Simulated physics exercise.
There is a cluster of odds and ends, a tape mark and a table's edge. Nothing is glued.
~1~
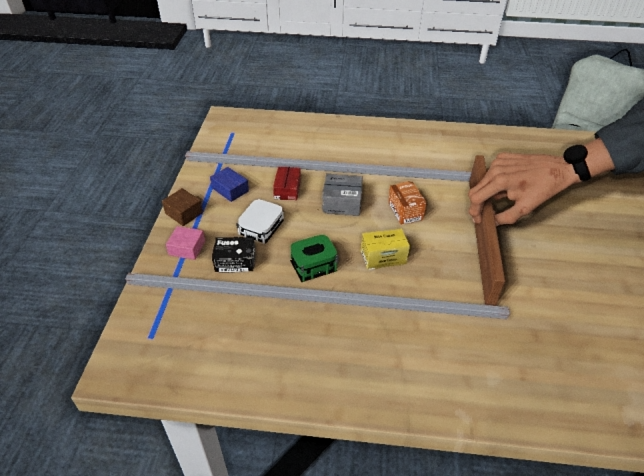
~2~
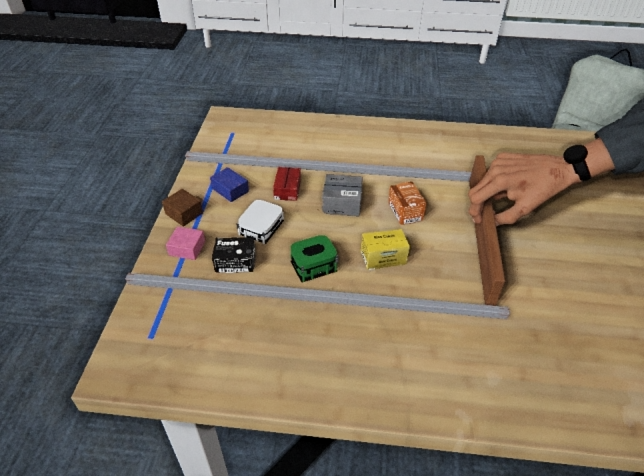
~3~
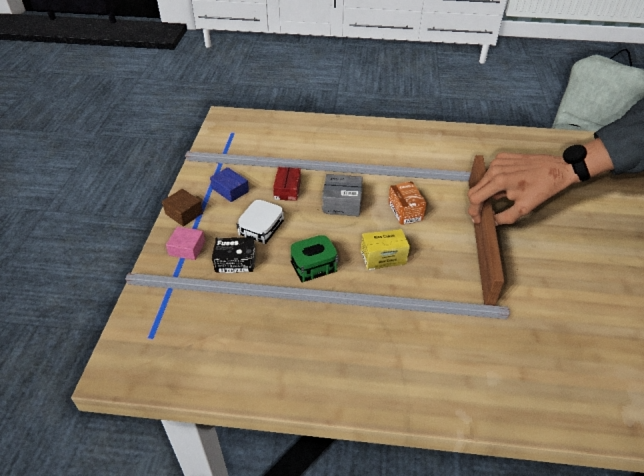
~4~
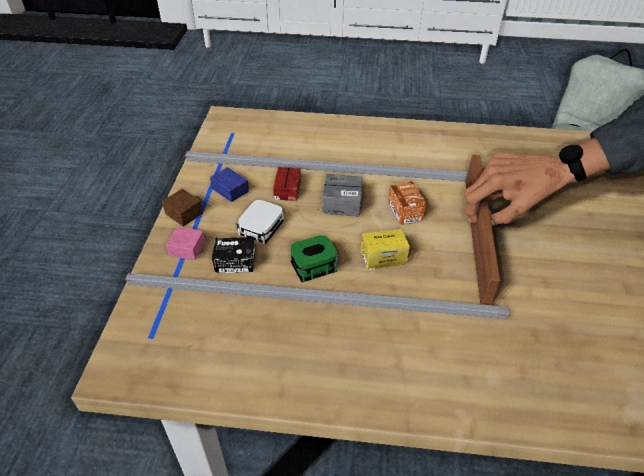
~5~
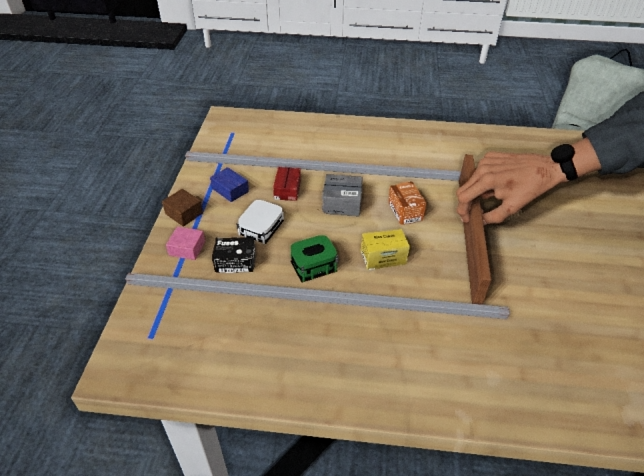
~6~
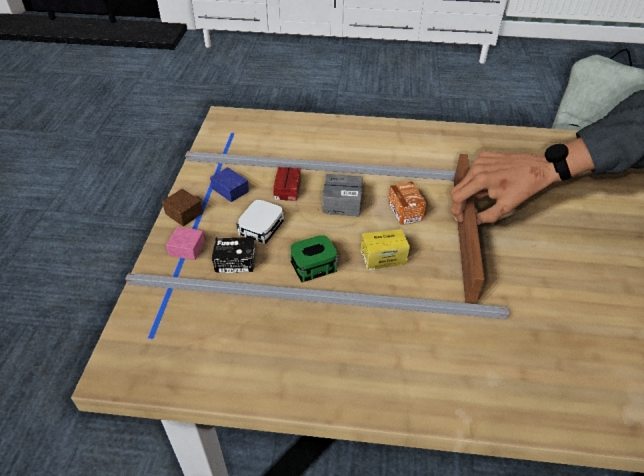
A hand slides a wooden board slightly left between two metal rails, while the small coloured blocks and boxes remain still.
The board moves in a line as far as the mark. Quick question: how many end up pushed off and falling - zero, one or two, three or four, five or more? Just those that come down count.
Five or more.
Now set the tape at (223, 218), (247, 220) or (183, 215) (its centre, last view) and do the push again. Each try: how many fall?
Per try: 4; 1; 7.
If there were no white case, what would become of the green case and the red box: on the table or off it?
Well, the green case is still there while the red box goes off the edge.
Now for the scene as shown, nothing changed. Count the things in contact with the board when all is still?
Counting them up gives 3.
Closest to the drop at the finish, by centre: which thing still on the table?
Foremost: The white case.
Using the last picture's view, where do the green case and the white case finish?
I'd put one close to (162, 257) and the other close to (165, 208).
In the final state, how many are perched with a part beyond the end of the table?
The total would be 1.
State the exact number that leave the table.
Altogether the count is 6.
Early on, none off yet; brown block at rest near (183, 207); pink block at rest near (186, 243); blue block at rest near (230, 184).
Finally, the number that fall off is five or more; lost, grey box, red box, black box, blue block, pink block and brown block.
